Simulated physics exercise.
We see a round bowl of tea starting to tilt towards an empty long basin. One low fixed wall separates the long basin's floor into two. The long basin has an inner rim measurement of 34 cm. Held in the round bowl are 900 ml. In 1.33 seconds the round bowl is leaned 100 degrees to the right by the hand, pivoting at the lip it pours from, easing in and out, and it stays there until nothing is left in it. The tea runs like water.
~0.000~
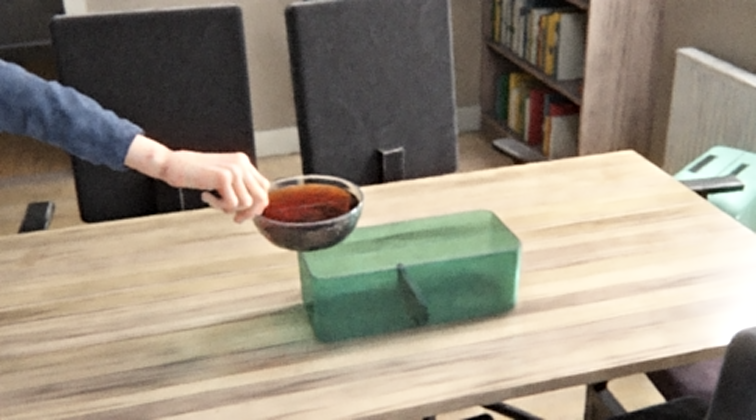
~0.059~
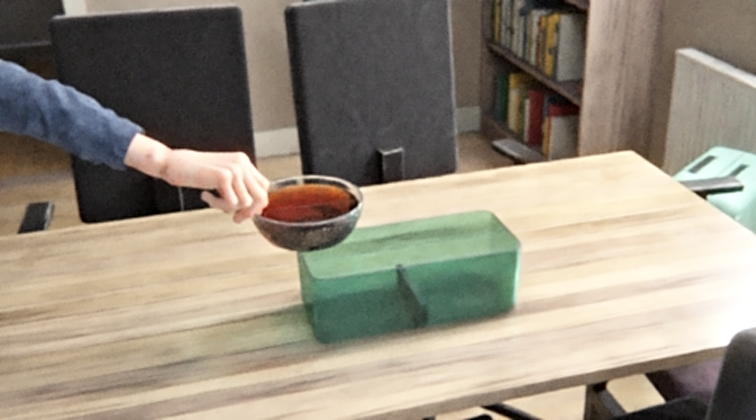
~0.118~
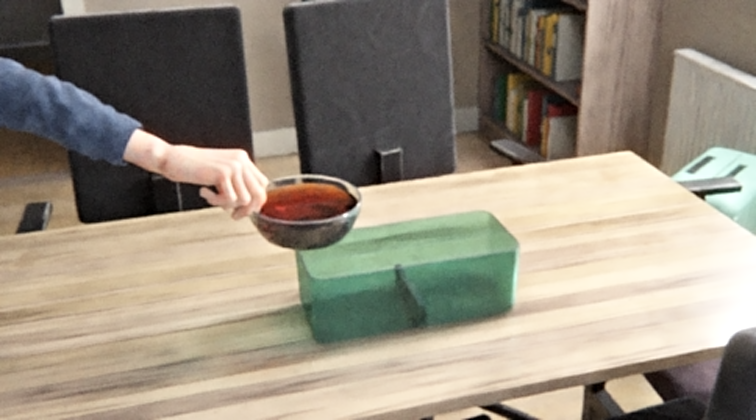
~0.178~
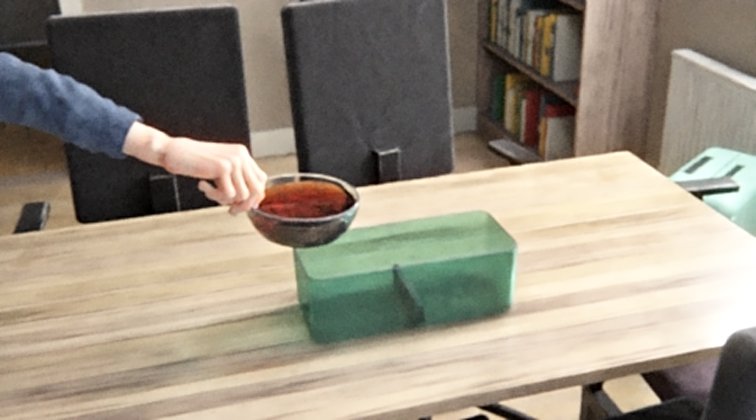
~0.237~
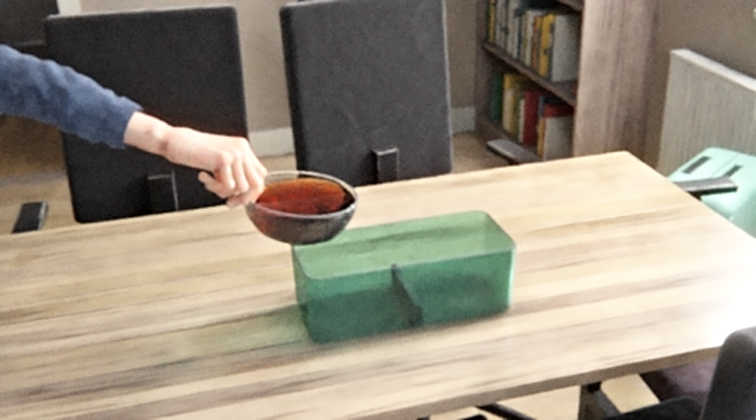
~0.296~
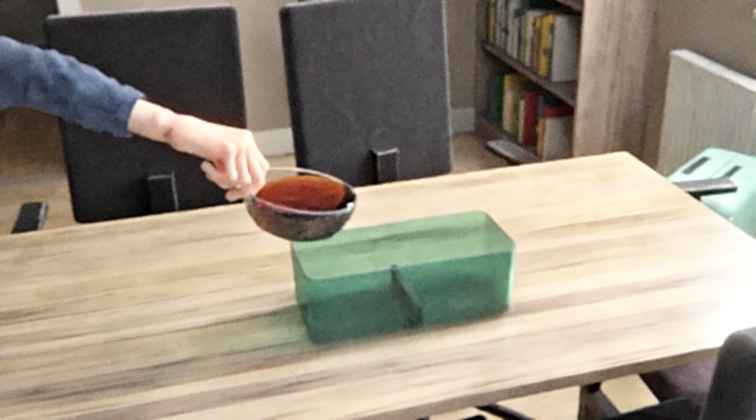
A hand holds a round bowl of tea above a green basin and tilts it slightly right.
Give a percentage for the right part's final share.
My figure is 73 %.
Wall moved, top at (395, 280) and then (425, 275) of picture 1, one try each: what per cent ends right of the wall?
Some 95 in a hundred, then some 50 in a hundred.
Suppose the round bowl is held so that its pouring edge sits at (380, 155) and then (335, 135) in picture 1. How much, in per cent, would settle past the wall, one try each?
90 in a hundred, followed by 65 in a hundred.
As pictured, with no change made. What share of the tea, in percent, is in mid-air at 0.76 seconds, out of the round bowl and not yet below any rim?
Near 36 per cent at that moment.
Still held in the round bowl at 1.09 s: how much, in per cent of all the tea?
About 2 per cent.
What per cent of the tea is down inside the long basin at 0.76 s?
Roughly 24 per cent.
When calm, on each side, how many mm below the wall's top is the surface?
Some 26 mm on the left and 6 mm on the right.
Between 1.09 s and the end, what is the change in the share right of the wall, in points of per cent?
Net loss of about 3.
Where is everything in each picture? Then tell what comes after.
It leans 0°; its right rim is at (361, 193); the tea meets the walls at (252, 212) and (358, 197); the long basin's rim runs from (304, 259) to (507, 228); the wall's top is at (411, 284), in the first frame.
It leans 0°; its right rim is at (361, 193); the tea meets the walls at (251, 212) and (358, 197), in the second frame.
It leans 2°; its right rim is at (359, 193); the tea meets the walls at (250, 211) and (357, 196), in the third frame.
It leans 4°; its right rim is at (357, 194); the tea meets the walls at (248, 208) and (354, 194), in the fourth frame.
It leans 8°; its right rim is at (356, 194); the tea meets the walls at (247, 204) and (353, 192), in the fifth frame.
It leans 12°; its right rim is at (355, 194); the tea meets the walls at (247, 201) and (354, 189), in the sixth frame.
Then, 0.76 s in, the tilt is 61° and 41 per cent is still to pour, 9 is left of the wall and 15 right of it.
Then, 1.09 s in, the tilt is 92° and 2 per cent is still to pour, 15 is left of the wall and 75 right of it.
Then, 1.45 s in, the tilt is 100° and 0 per cent is still to pour, 21 is left of the wall and 78 right of it.
Then, 1.83 s in, the tilt is 100° and 0 per cent is still to pour, 26 is left of the wall and 73 right of it.
Finally, 27 per cent lies left of the wall, 73 right of it and 0 outside.
